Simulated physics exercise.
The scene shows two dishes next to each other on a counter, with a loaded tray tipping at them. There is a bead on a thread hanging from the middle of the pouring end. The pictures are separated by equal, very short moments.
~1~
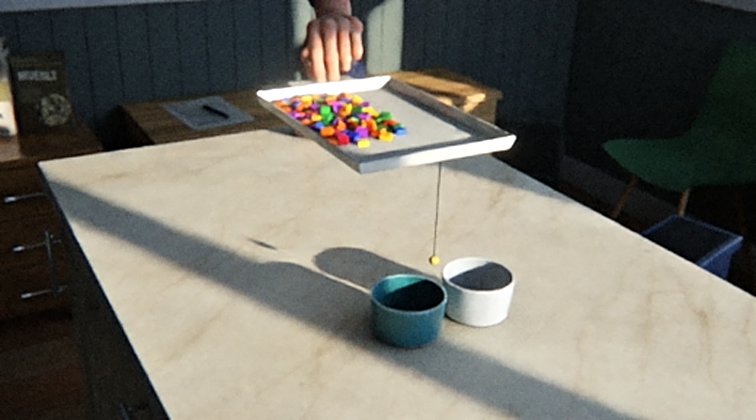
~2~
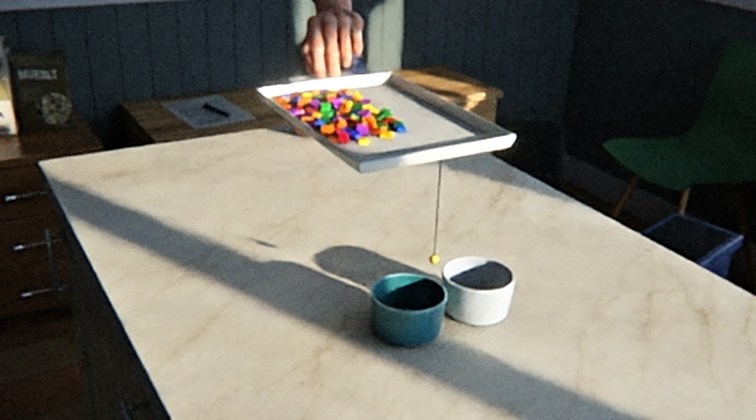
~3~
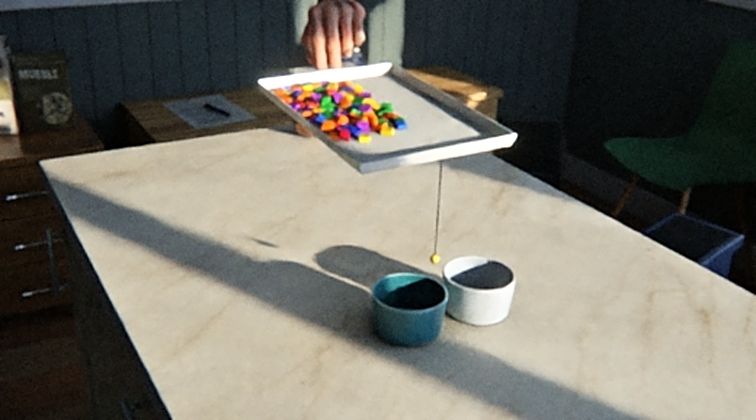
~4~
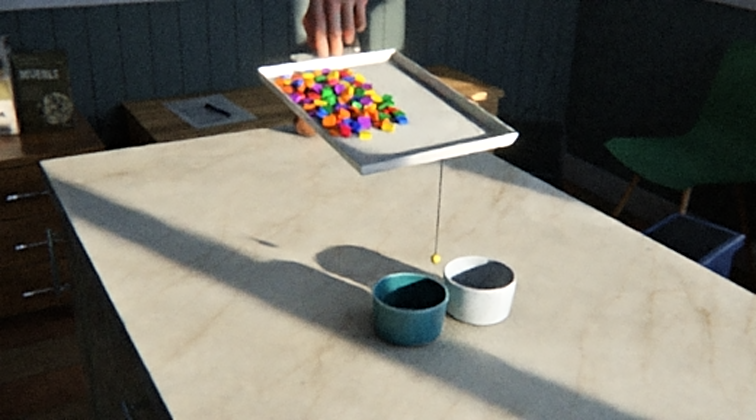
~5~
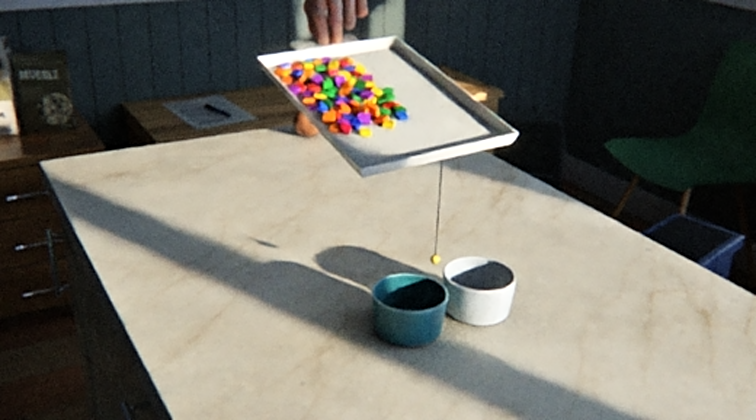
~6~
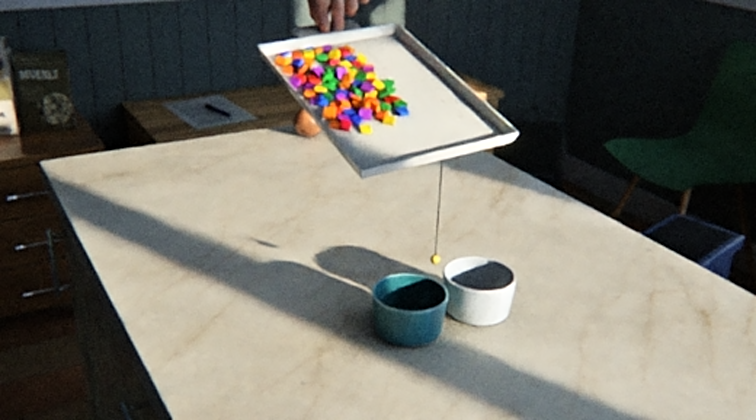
Tray of colourful small pieces tilting steadily as a hand raises its far end above a teal dish and a white dish.
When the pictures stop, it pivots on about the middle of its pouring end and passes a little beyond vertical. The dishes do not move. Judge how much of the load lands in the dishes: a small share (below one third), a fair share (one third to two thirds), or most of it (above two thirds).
A fair share.
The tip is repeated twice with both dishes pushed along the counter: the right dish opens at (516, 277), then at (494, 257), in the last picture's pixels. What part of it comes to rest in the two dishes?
20% for the first placement, 10% for the second.
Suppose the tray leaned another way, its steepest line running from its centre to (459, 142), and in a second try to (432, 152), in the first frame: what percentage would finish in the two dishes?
First heading roughly 30 %, second roughly 50 %.
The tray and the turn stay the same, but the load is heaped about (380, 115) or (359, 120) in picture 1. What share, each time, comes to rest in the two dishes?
In order, 50 per cent then 50 per cent.
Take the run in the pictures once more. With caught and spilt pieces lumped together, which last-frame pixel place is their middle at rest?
Once nothing moves, the middle sits near (403, 335).
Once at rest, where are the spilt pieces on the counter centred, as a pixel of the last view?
Estimate: Around (392, 368).
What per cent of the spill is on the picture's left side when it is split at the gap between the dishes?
80 in a hundred, roughly.
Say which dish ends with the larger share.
It's the dish to the left that ends up fuller.
Soon after the last picture, tray tipped steeply; most on the tray; a stray few outside both; a small part in the air.
A little later, tray tipped right over; about a quarter on the tray; about a quarter in the left dish; a stray few in the right dish; about a third outside both; a stray few in the air.
Later still, tray tipped past a quarter turn; about half in the left dish; a stray few in the right dish; about half outside both.
At rest, tray tipped past a quarter turn; about half in the left dish; a stray few in the right dish; about half outside both.
